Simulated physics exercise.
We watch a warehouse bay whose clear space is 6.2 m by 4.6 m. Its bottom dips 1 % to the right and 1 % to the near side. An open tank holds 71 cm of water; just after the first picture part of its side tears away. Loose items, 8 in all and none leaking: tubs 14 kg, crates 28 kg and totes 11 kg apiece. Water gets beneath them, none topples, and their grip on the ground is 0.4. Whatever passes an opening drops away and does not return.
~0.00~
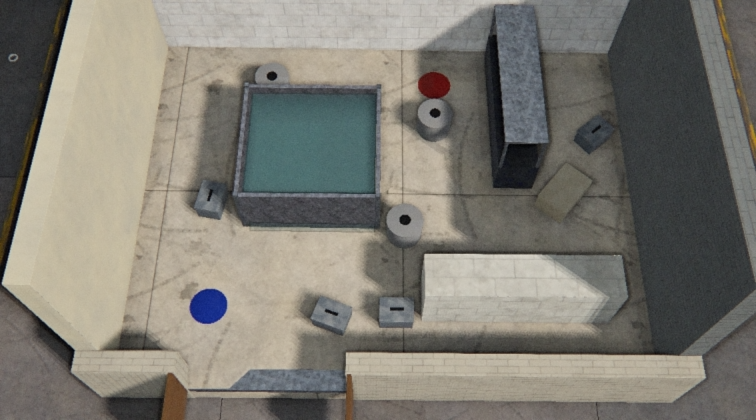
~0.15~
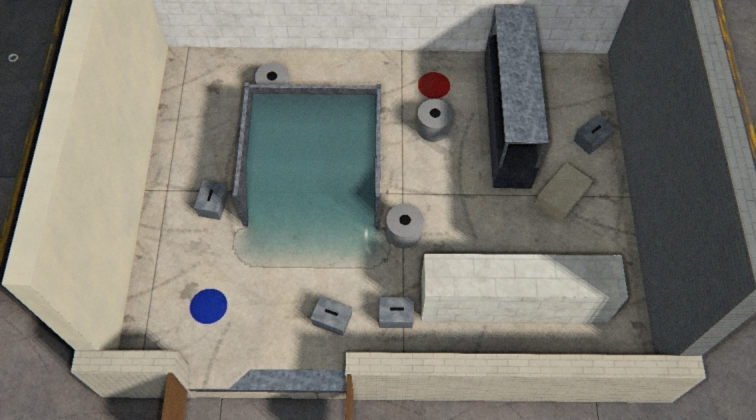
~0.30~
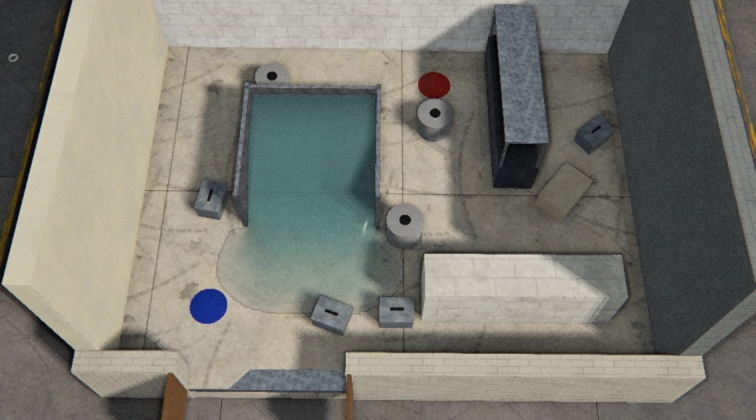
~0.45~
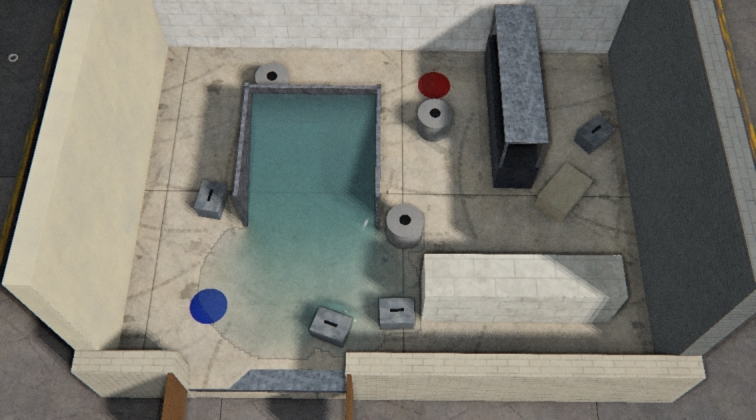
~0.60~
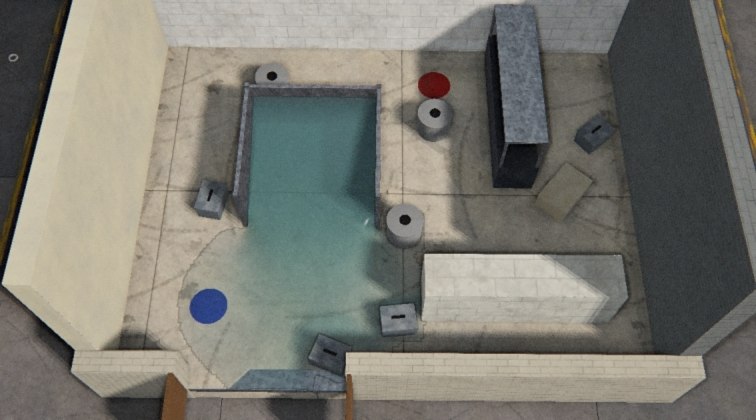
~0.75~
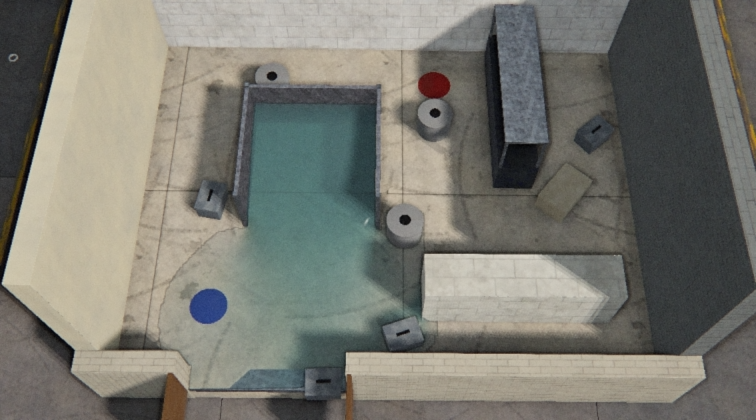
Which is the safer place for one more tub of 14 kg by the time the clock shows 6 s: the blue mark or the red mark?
Put it on red.
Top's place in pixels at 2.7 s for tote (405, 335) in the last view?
Near (634, 300).
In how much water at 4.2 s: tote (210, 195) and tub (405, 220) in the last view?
About 2 and 2 cm.
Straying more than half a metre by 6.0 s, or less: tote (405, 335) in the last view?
It is past it.
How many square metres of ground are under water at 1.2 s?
About 9.0 m2.
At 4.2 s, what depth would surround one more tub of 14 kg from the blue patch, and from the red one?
About 3 cm and 0 cm.
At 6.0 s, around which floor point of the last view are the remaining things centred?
At about (436, 160).
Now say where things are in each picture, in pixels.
The first frame shows a tote at (331, 312) rests on the ground; a tote at (397, 309) rests on the ground; the blue patch at (209, 306); the red patch at (434, 85); water covers 2.3 m2; 0 of 8 have shifted.
The second frame shows a tote at (331, 312) rests on the ground; a tote at (397, 309) rests on the ground; the blue patch at (209, 306); the red patch at (434, 85); 3.2 m2 under water; 0 of 8 have shifted.
The third frame shows a tote at (331, 312), on the bottom; a tote at (397, 309), on the bottom; the blue patch at (209, 306); the red patch at (434, 85); water covers 4.5 m2; 0 of 8 have shifted.
The fourth frame shows a tote at (331, 324), on the bottom, 13 cm from its start; a tote at (397, 310), on the bottom; the blue patch at (209, 306); the red patch at (434, 85); water covers 5.7 m2; 1 of 8 have shifted.
The fifth frame shows a tote at (330, 352), on the bottom, 47 cm from its start; a tote at (398, 317) rests on the ground, 9 cm from its start; the blue patch at (209, 306); the red patch at (434, 85); 7.0 m2 under water; 2 of 8 have shifted.
The sixth frame shows a tote at (323, 381), on the bottom, 80 cm from its start; a tote at (403, 333), on the bottom, 29 cm from its start; the blue patch at (209, 306); the red patch at (434, 85); water covers 7.7 m2; 2 of 8 have shifted.
After 1.2 s on blue it would be 50 cm off in 5 cm of water; on red it would be 0 cm off in 0 cm of water.
After 2.7 s on blue it would be 50 cm off in 7 cm of water; on red it would be 0 cm off in 0 cm of water.
After 4.2 s on blue it would be 53 cm off in 3 cm of water; on red it would be 0 cm off in 0 cm of water.
After 6.0 s on blue it would be 53 cm off in 2 cm of water; on red it would be 0 cm off in 0 cm of water.
